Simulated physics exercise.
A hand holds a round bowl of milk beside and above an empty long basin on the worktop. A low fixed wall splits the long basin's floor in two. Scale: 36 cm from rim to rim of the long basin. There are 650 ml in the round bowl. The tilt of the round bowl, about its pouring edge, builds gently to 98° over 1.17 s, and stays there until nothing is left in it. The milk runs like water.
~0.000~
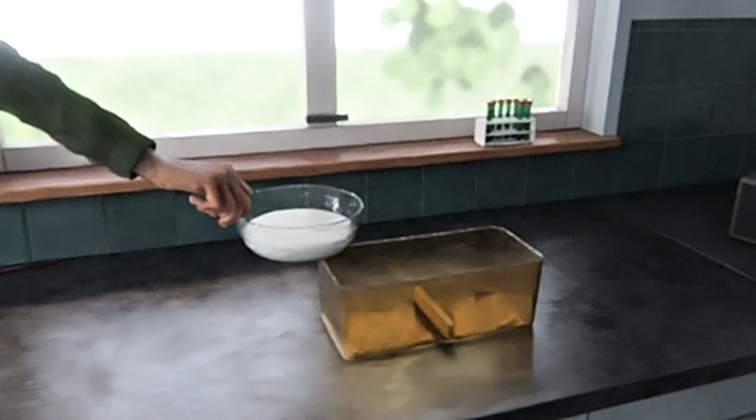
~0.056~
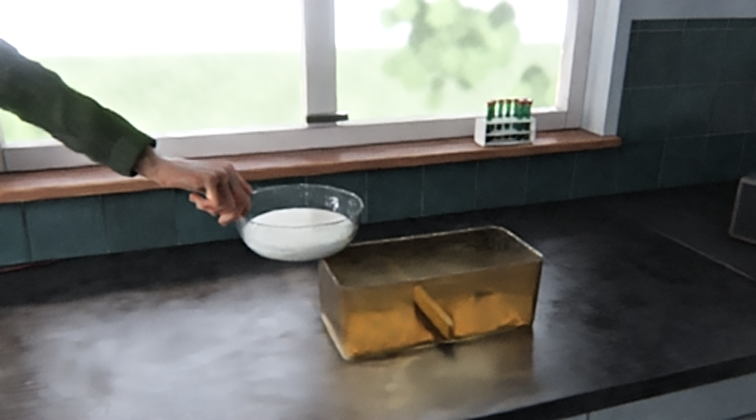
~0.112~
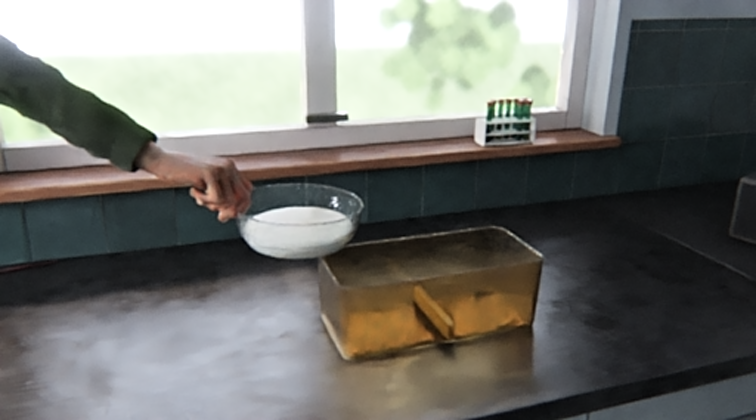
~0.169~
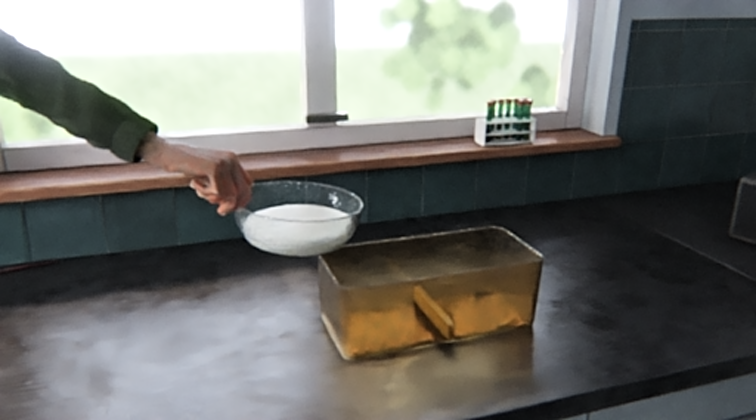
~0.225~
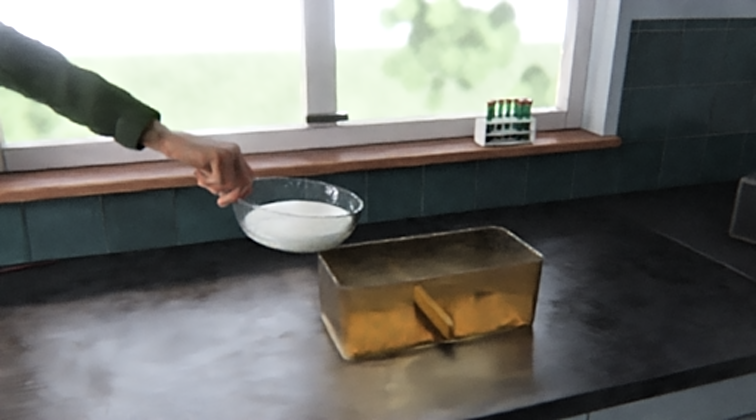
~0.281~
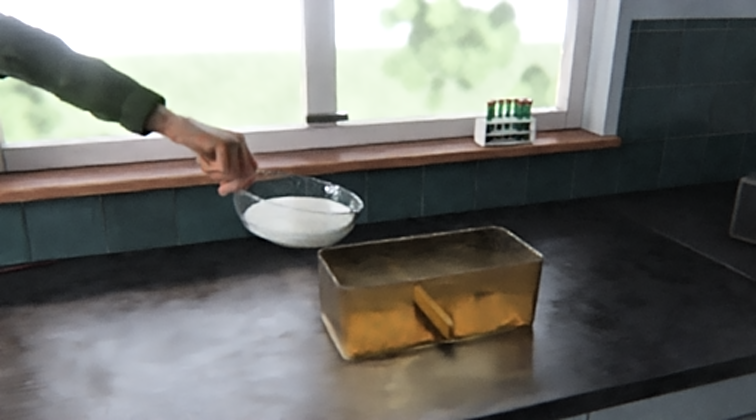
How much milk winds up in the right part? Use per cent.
The far part has some 14 per cent.
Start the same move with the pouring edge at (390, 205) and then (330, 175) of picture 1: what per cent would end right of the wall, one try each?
First 80, then 20 per cent.
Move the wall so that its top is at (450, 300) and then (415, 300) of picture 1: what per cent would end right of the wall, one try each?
In turn about 15 and 55 per cent.
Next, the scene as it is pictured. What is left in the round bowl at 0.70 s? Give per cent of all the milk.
About 58 per cent.
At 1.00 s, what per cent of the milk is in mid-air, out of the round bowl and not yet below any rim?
Some 20 per cent.
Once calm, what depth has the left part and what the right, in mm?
Left about 20 mm, right about 4 mm.
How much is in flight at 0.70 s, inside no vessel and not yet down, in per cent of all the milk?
Some 36 per cent.
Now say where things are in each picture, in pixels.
Tilt 0°; pouring edge (359, 200); surface from (242, 233) to (352, 220); the long basin's rim runs from (328, 270) to (522, 243); the wall's top is at (433, 305), in the first picture.
Tilt 1°; pouring edge (359, 200); surface from (242, 232) to (351, 220), in the second picture.
Tilt 2°; pouring edge (359, 200); surface from (243, 230) to (351, 219), in the third picture.
Tilt 5°; pouring edge (359, 200); surface from (242, 227) to (350, 216), in the fourth picture.
Tilt 9°; pouring edge (359, 200); surface from (242, 222) to (351, 213), in the fifth picture.
Tilt 13°; pouring edge (358, 200); surface from (243, 216) to (351, 209), in the sixth picture.
After 0.70 s the tilt is 64° and 58 per cent is still to pour, 5 is left of the wall and 0 right of it.
After 1.00 s the tilt is 93° and 5 per cent is still to pour, 69 is left of the wall and 7 right of it.
After 1.32 s the tilt is 98° and 0 per cent is still to pour, 89 is left of the wall and 10 right of it.
After 1.67 s the tilt is 98° and 0 per cent is still to pour, 86 is left of the wall and 14 right of it.
In the end 86 per cent lies left of the wall, 14 right of it and 1 outside.
